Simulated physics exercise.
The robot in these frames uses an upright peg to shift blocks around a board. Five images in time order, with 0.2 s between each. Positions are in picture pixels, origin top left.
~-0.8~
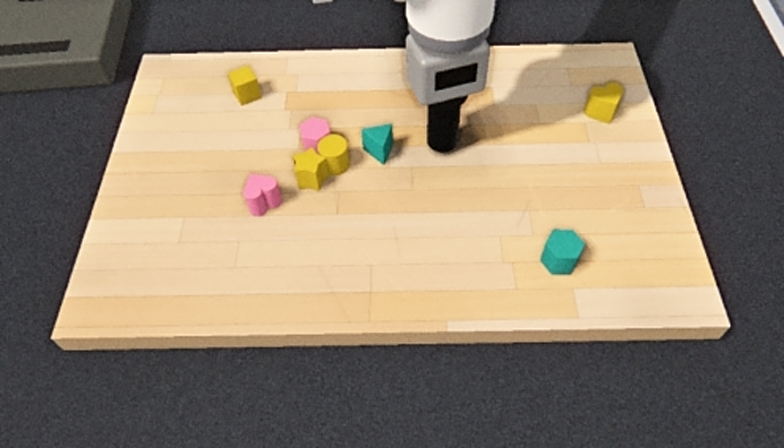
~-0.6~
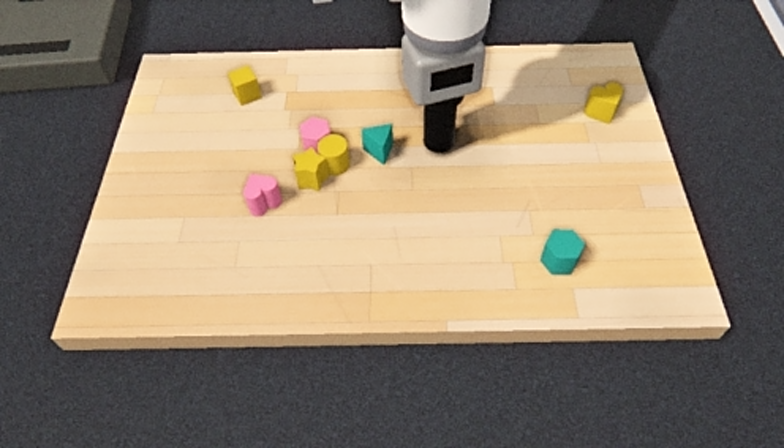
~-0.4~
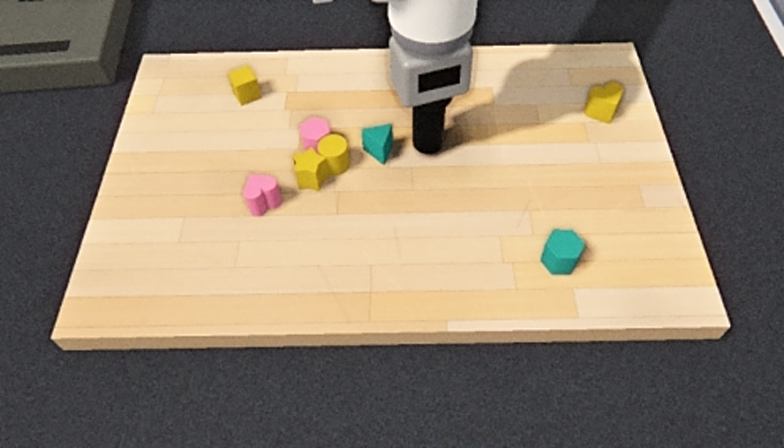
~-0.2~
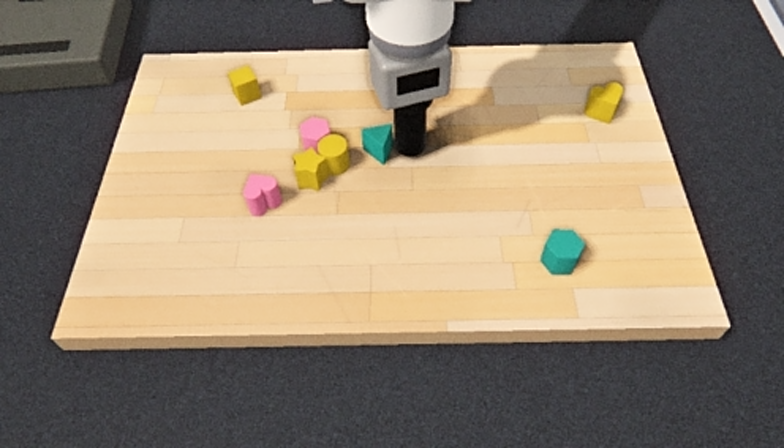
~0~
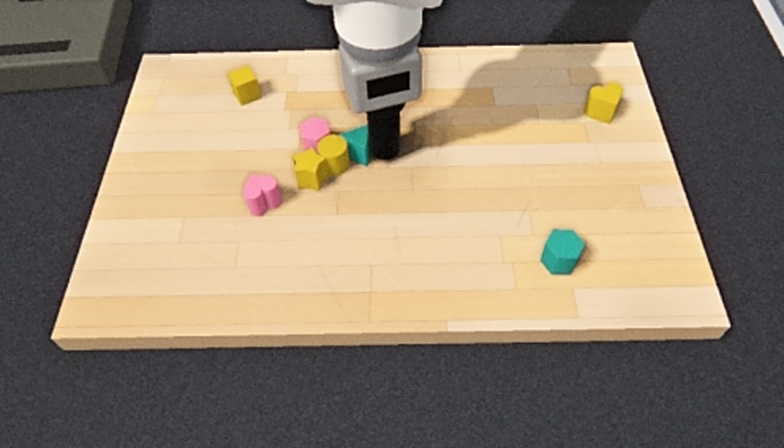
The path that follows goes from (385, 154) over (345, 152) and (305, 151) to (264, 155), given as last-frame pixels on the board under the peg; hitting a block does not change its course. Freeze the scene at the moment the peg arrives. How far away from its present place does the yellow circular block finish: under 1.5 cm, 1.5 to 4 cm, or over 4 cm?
If I had to pick, the yellow circular block travels beyond 4 cm here.
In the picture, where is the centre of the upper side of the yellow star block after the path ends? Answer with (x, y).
It ends at (294, 177).
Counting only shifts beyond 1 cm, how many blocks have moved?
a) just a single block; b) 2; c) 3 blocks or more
Letter c.
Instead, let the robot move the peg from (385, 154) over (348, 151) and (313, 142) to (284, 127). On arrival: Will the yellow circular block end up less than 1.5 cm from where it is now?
My answer is no.
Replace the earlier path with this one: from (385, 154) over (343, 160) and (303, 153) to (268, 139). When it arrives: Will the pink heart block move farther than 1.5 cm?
No.
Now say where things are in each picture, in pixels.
Peg tip at (442, 141); block tops, yellow star block at (308, 160); pink hexagonal block at (315, 128); yellow circular block at (332, 145); turquoise triangle at (379, 132), in the first frame.
Peg at (439, 142); blocks unchanged, in the second frame.
Peg at (428, 143); blocks unchanged, in the third frame.
Peg at (410, 145); blocks unchanged, in the fourth frame.
Peg at (385, 148); yellow star block at (308, 160); pink hexagonal block at (315, 128); yellow circular block at (332, 145); turquoise triangle at (358, 135), in the fifth frame.
What follows on the original path. One third of the way, peg at (343, 146); yellow star block at (297, 171), turned 25° anticlockwise; pink hexagonal block at (285, 126), turned 35° clockwise; yellow circular block at (308, 150); turquoise triangle at (315, 131).
Two thirds of the way, peg at (303, 146); yellow star block at (294, 177), turned 50° anticlockwise; pink hexagonal block at (258, 122), turned 105° clockwise; yellow circular block at (291, 155); turquoise triangle at (273, 136), turned 30° anticlockwise.
At the end, peg at (263, 149); yellow star block at (294, 177), turned 55° anticlockwise; pink hexagonal block at (242, 117), turned 165° clockwise; yellow circular block at (286, 156); turquoise triangle at (233, 144), turned 25° anticlockwise.
